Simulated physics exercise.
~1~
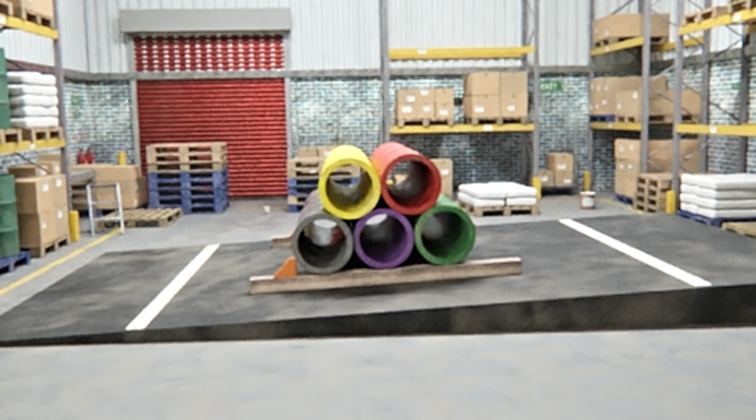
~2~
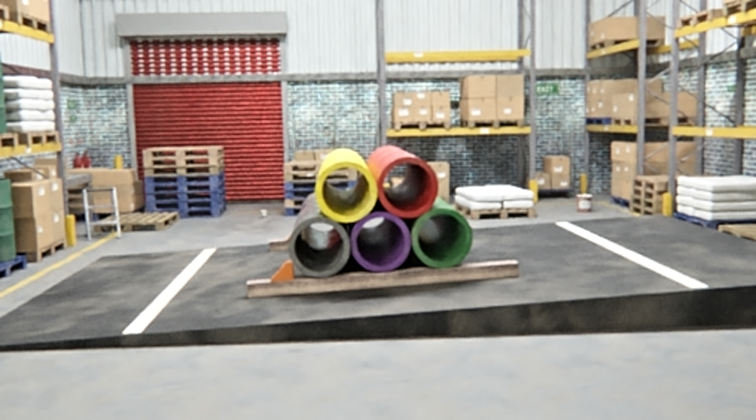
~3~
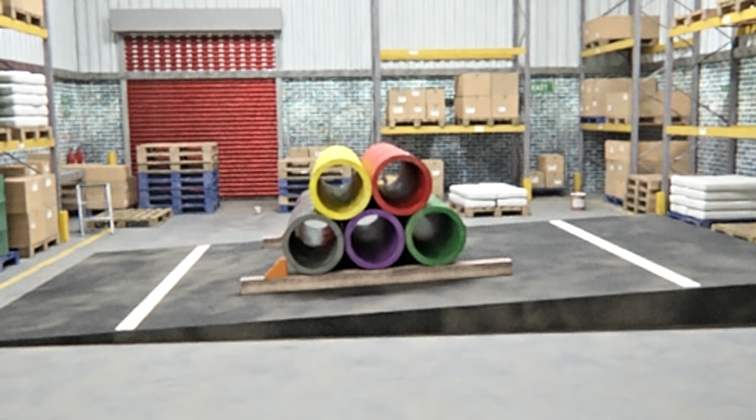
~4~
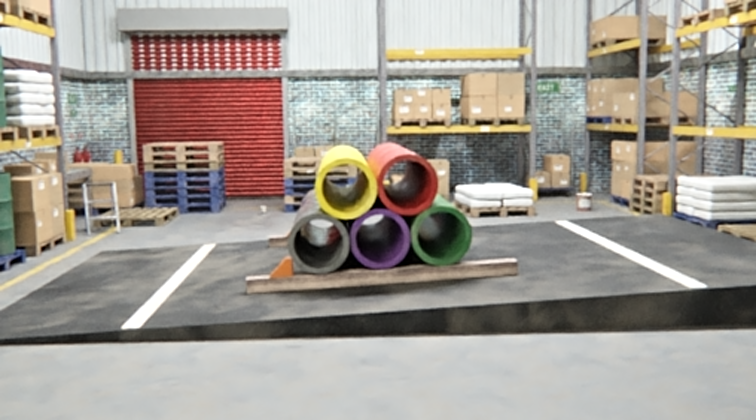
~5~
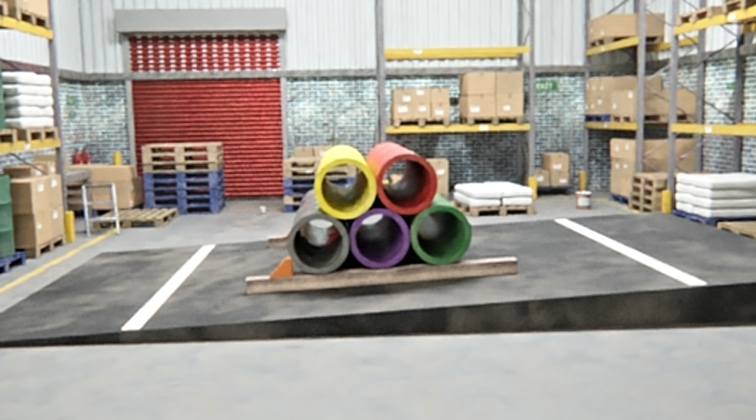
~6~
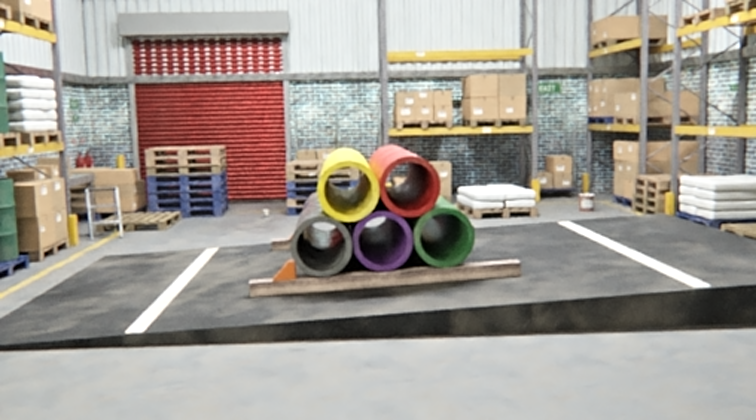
Nothing in the warehouse moves except the view itself, which sways slightly as it faces a small stack of thick-walled pipes end-on. A grey, a purple and a green pipe lie from left to right on a wooden bearer, with a yellow and a red one resting above them. An orange wedge sits at the left end, and a white line is painted on the dark pad to each side. Behind stand a red shutter, pallets and shelves of boxes. The pipes hold still throughout, and the stack ends intact between the lines.
